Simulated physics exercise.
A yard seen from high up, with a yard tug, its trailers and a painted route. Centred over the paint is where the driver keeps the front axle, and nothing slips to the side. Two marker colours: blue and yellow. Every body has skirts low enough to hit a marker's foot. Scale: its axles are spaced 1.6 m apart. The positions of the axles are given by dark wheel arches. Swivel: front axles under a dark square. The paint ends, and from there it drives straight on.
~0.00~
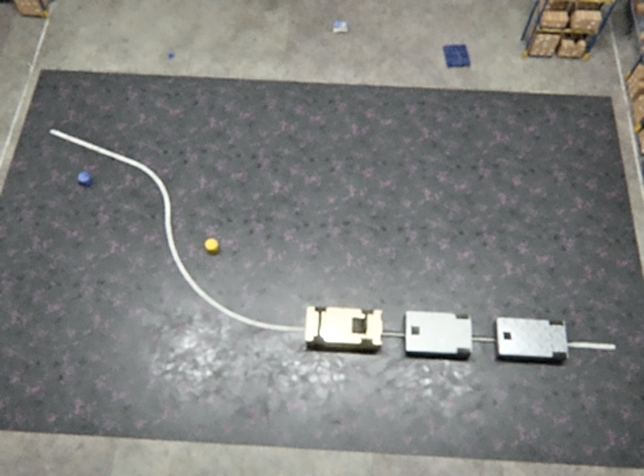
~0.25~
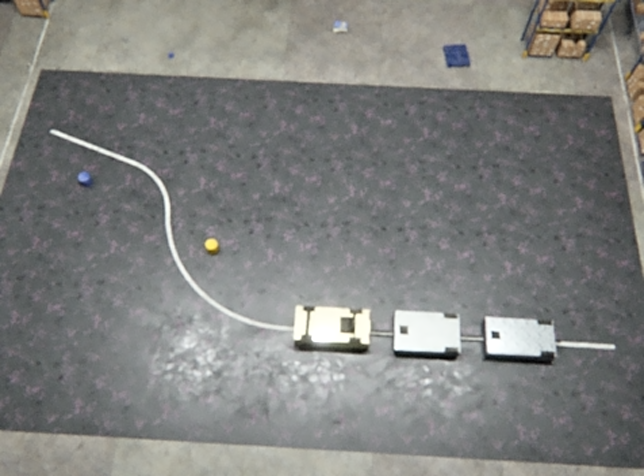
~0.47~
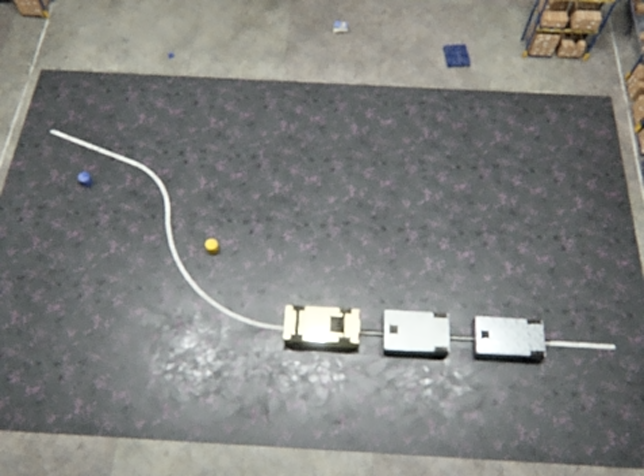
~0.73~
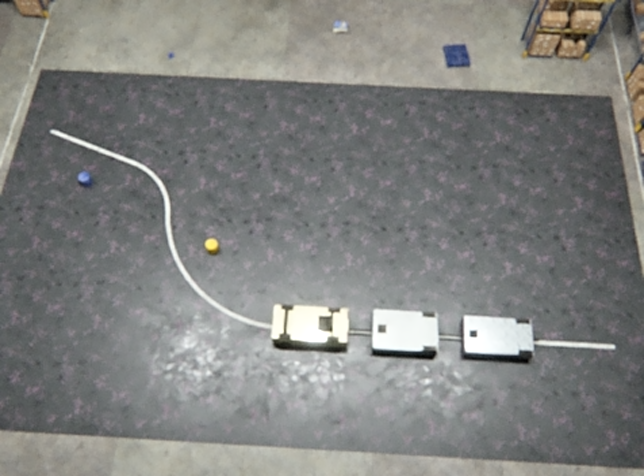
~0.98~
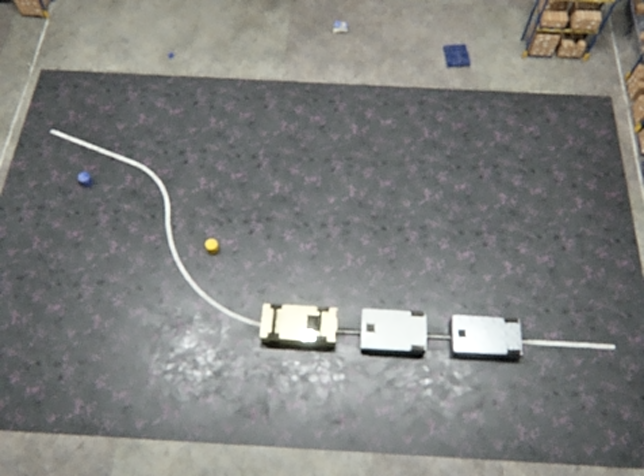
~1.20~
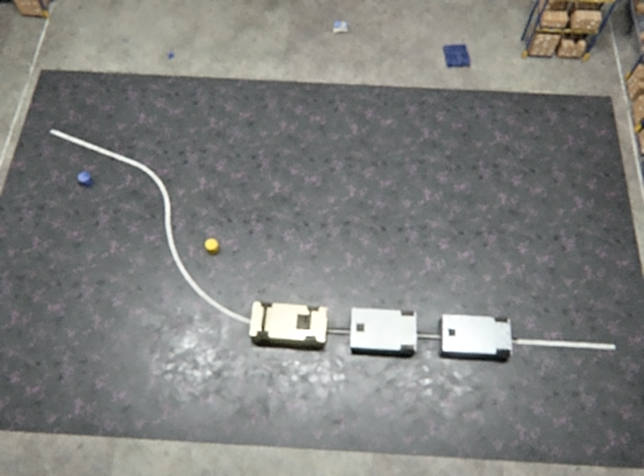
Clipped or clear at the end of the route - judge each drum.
My prediction: My guess is blue is passed cleanly; my guess is yellow gets caught.
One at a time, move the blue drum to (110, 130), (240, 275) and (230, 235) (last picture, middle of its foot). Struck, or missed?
Results in order - no collision, collision, no collision.
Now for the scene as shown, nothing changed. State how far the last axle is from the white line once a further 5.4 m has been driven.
Last axle offset from line: Approx. 5 cm.
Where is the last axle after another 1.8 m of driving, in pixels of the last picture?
About (452, 333).
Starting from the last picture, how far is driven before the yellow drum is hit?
After roughly 7.5 metres.
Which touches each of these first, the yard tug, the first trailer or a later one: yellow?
Yellow gets touched first by the foremost trailer.
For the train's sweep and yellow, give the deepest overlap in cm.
For yellow, it's 35.
After 3.9 s, the last axle is at (384, 329) of the last picture, 5 cm off the line.
After 6.1 s, the last axle is at (296, 315) of the last picture, 30 cm off the line; the first trailer has hit yellow.
After 9.3 s, the last axle is at (196, 246) of the last picture, 85 cm off the line.
After 13.1 s, the last axle is at (99, 154) of the last picture, 45 cm off the line; blue has been passed with 25 cm to spare.
After 14.8 s, the last axle is at (46, 126) of the last picture, 15 cm off the line; 1 of 2 struck in all.
